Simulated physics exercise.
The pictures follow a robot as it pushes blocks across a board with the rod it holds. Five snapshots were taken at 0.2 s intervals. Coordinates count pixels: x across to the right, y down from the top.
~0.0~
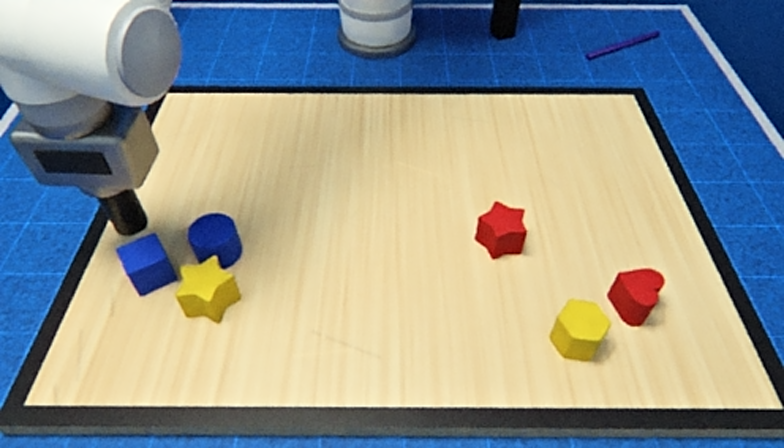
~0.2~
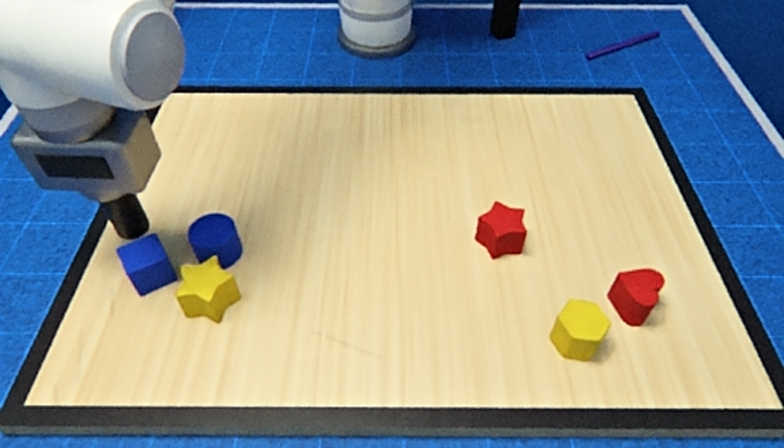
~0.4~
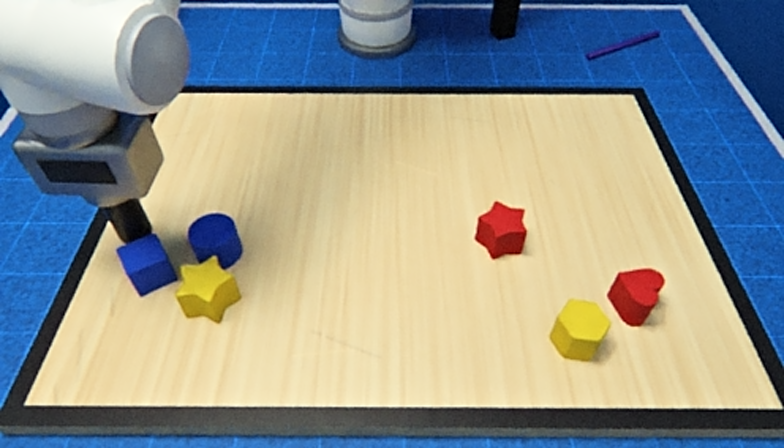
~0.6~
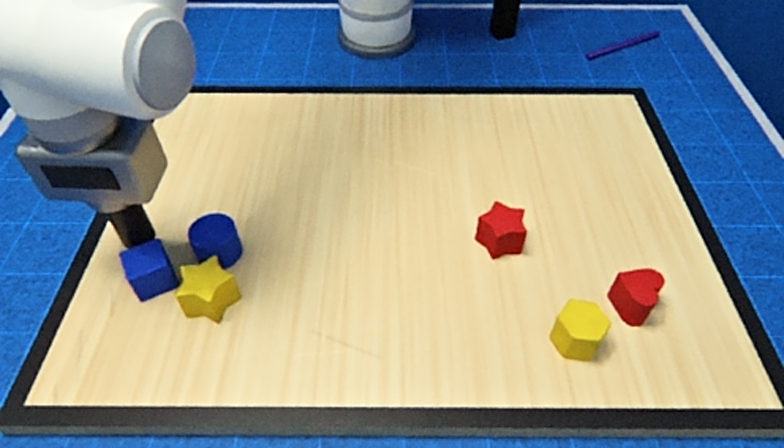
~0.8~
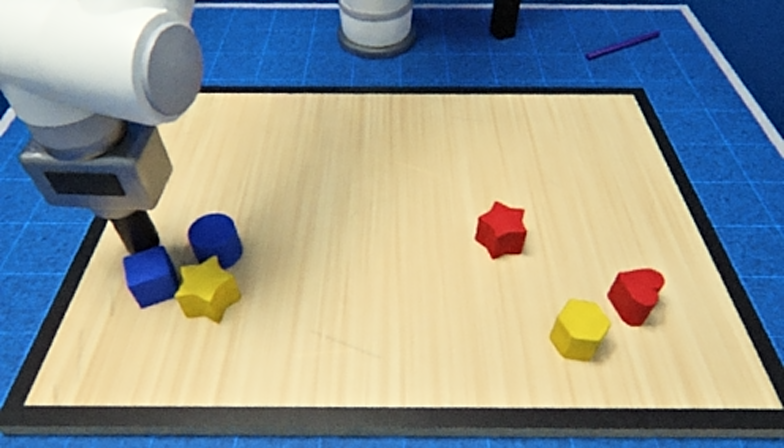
On a pale wooden board with a black border, a robot arm lowered its dark rod slightly toward the viewer and nudged the blue cube a tiny bit, while the other coloured blocks stayed put.
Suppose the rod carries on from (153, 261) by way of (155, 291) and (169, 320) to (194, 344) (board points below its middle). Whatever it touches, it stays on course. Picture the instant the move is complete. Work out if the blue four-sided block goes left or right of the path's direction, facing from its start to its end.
Measured against the direction from start to end, the blue four-sided block shifts toward the right-hand side.
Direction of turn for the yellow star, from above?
Viewed from above: Anti-clockwise.
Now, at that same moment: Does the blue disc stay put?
In short: Yes.
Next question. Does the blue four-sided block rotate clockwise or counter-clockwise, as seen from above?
It makes a clockwise turn.
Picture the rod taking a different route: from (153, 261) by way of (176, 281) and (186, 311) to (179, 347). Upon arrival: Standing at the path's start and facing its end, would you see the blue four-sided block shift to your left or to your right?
It slides rightward.
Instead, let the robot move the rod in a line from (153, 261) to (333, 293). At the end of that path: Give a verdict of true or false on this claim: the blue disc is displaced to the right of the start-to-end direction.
This is false.
On the path given first. One third of the way, rod at (146, 277); blue four-sided block at (150, 299).
Two thirds of the way, rod at (160, 304); blue four-sided block at (159, 331).
At the end, rod at (186, 329); blue four-sided block at (169, 361), turned 35° clockwise; yellow star at (209, 282), turned 35° anticlockwise; blue disc unmoved.
